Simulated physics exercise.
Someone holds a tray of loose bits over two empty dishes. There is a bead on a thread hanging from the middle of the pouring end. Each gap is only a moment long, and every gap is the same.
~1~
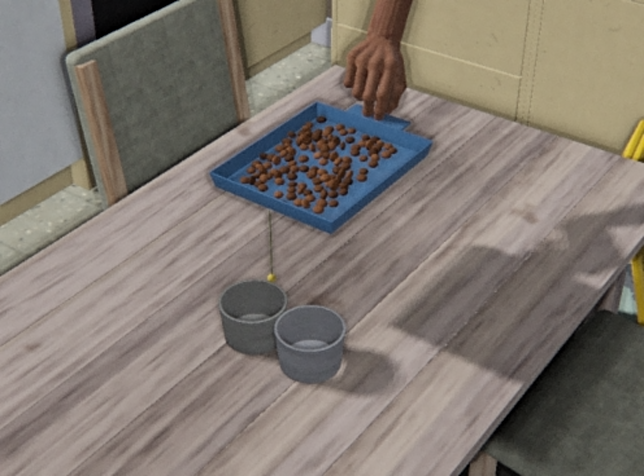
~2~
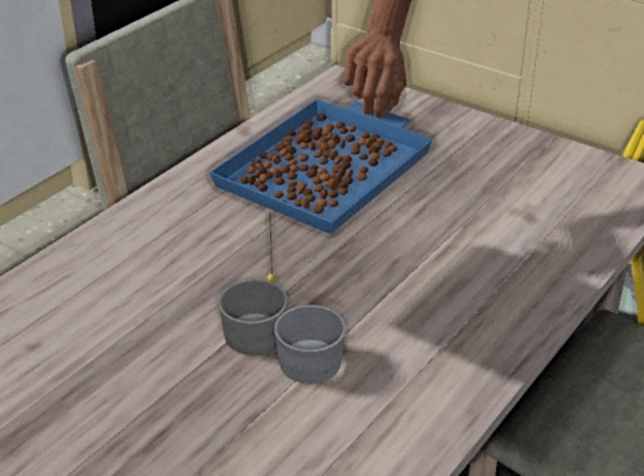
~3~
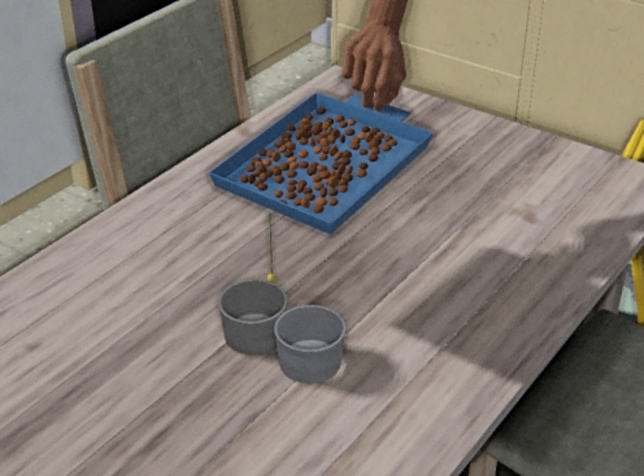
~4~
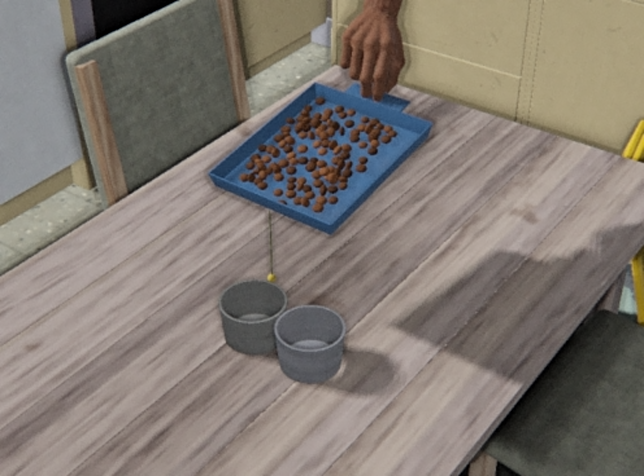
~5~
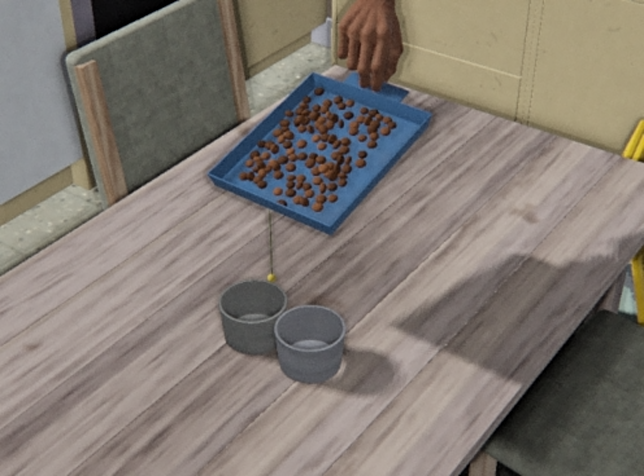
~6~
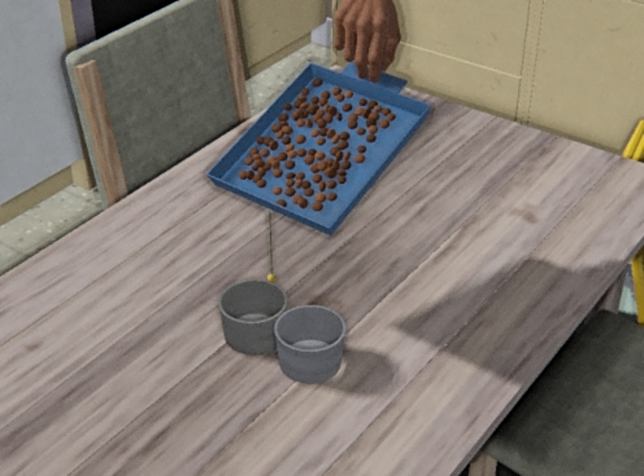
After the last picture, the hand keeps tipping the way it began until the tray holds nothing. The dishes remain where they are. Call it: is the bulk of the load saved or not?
The bulk is saved.
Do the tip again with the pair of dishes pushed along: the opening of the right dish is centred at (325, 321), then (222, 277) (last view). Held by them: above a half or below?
Result, first place: Not as much as half; second place: Not as much as half.
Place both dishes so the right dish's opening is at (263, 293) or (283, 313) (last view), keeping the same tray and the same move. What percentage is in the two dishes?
First try: Roughly 10 per cent; second try: Roughly 60 per cent.
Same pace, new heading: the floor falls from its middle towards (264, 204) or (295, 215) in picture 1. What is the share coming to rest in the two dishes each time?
First case: 40 %; second case: 90 %.
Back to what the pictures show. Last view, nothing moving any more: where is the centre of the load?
Close to (256, 339) in the last picture.
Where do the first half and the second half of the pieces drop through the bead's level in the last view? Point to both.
First close to (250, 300), next close to (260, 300).
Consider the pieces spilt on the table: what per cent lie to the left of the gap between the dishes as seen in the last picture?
Left share: Close to 90 %.
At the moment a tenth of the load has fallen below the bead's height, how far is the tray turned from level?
The angle is roughly 80° at that point.
Soon, tray tipped steeply; all on the tray.
A while on, tray tipped right over; about half on the tray; a small part in the right dish; a small part in the left dish; a small part outside both; a small part in the air.
Towards the end, tray tipped past a quarter turn; about a third in the right dish; about a third in the left dish; about a third outside both.
Finally, tray tipped past a quarter turn; about a third in the right dish; about a third in the left dish; about a third outside both.
